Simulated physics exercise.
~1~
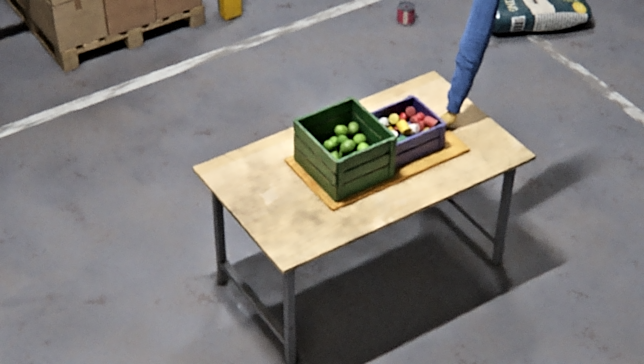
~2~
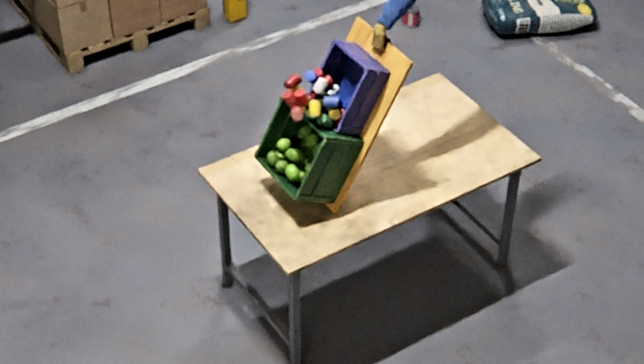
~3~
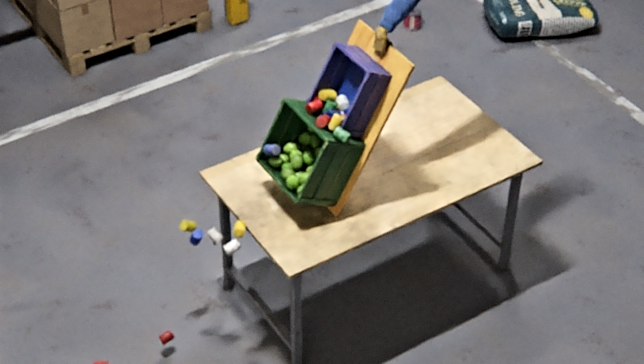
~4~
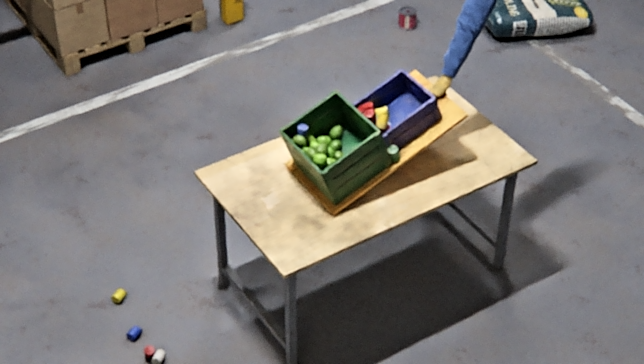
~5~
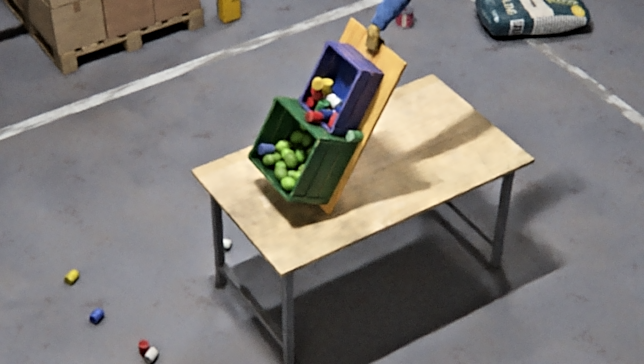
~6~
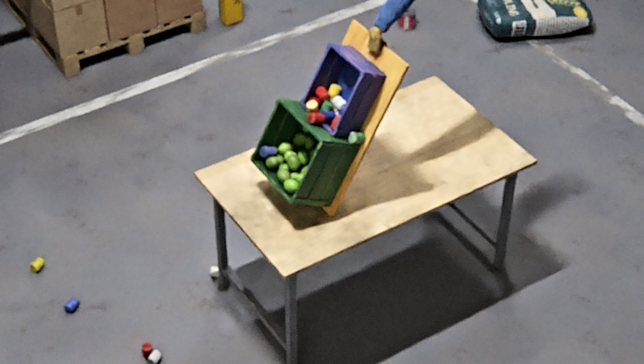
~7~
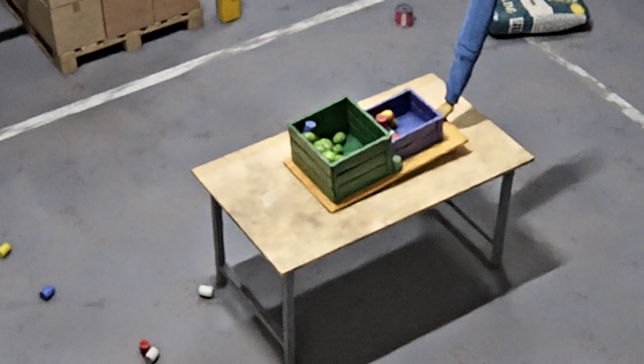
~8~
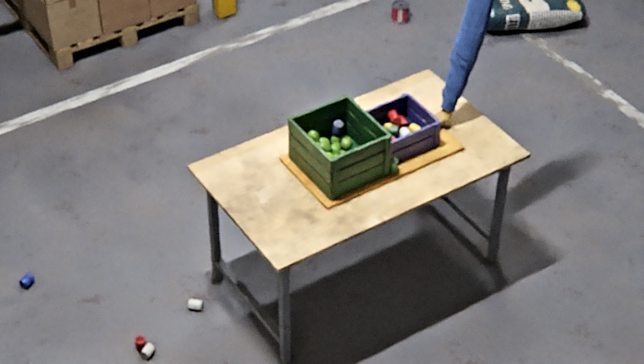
A plywood board holding a green crate of limes and a blue crate of colourful little jars was tipped steeply left by a blue-sleeved arm, spilling several jars onto the floor, then lowered partway, raised again and laid flat, the limes still in their crate.
